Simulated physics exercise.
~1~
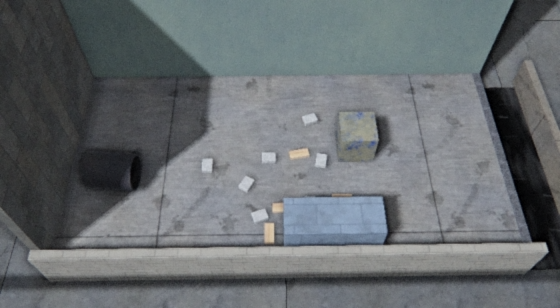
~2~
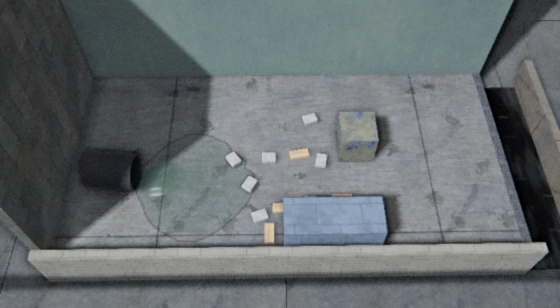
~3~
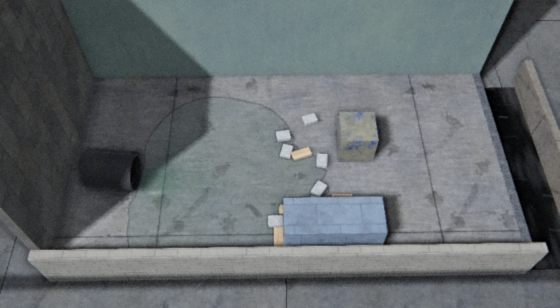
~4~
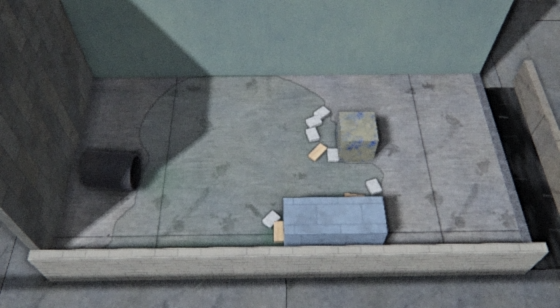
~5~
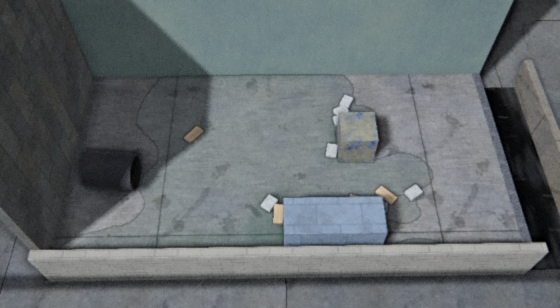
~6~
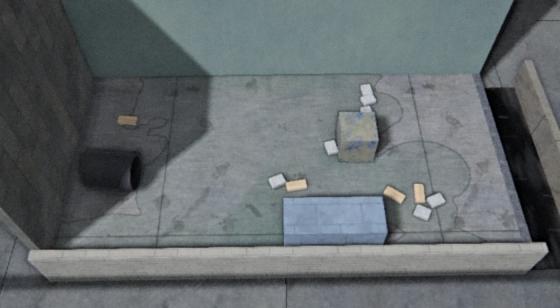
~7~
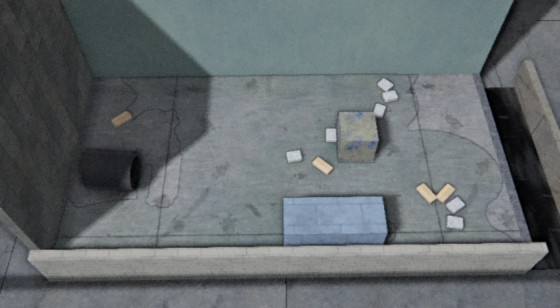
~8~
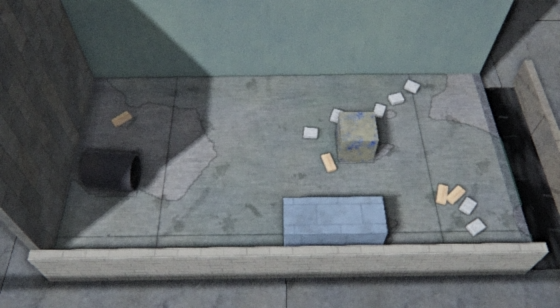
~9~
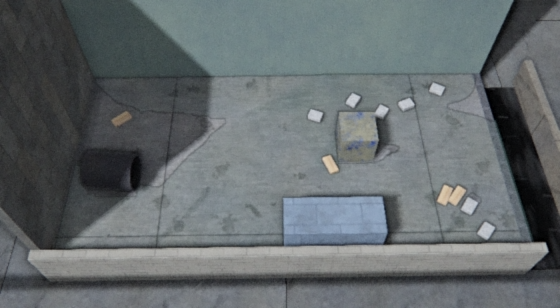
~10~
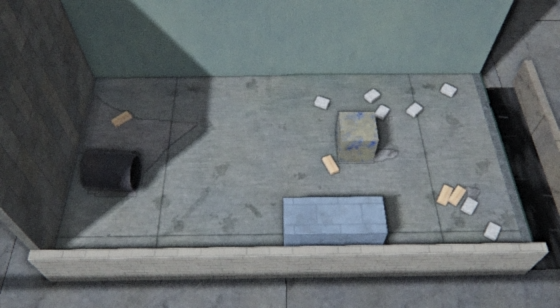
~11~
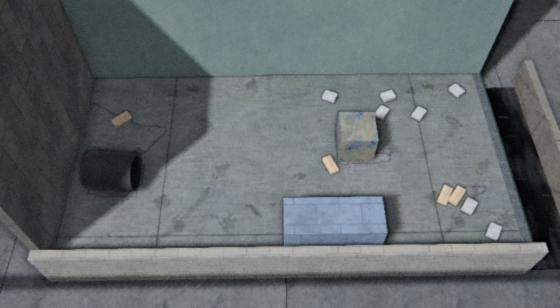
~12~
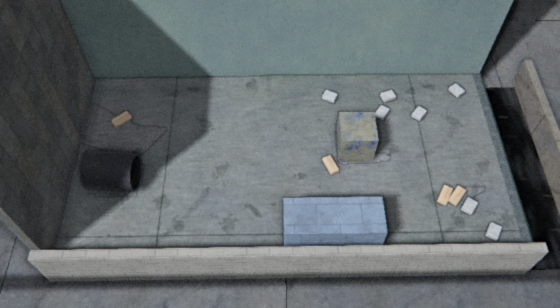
Water spreads across the room's floor, scattering small white and orange blocks before they settle.
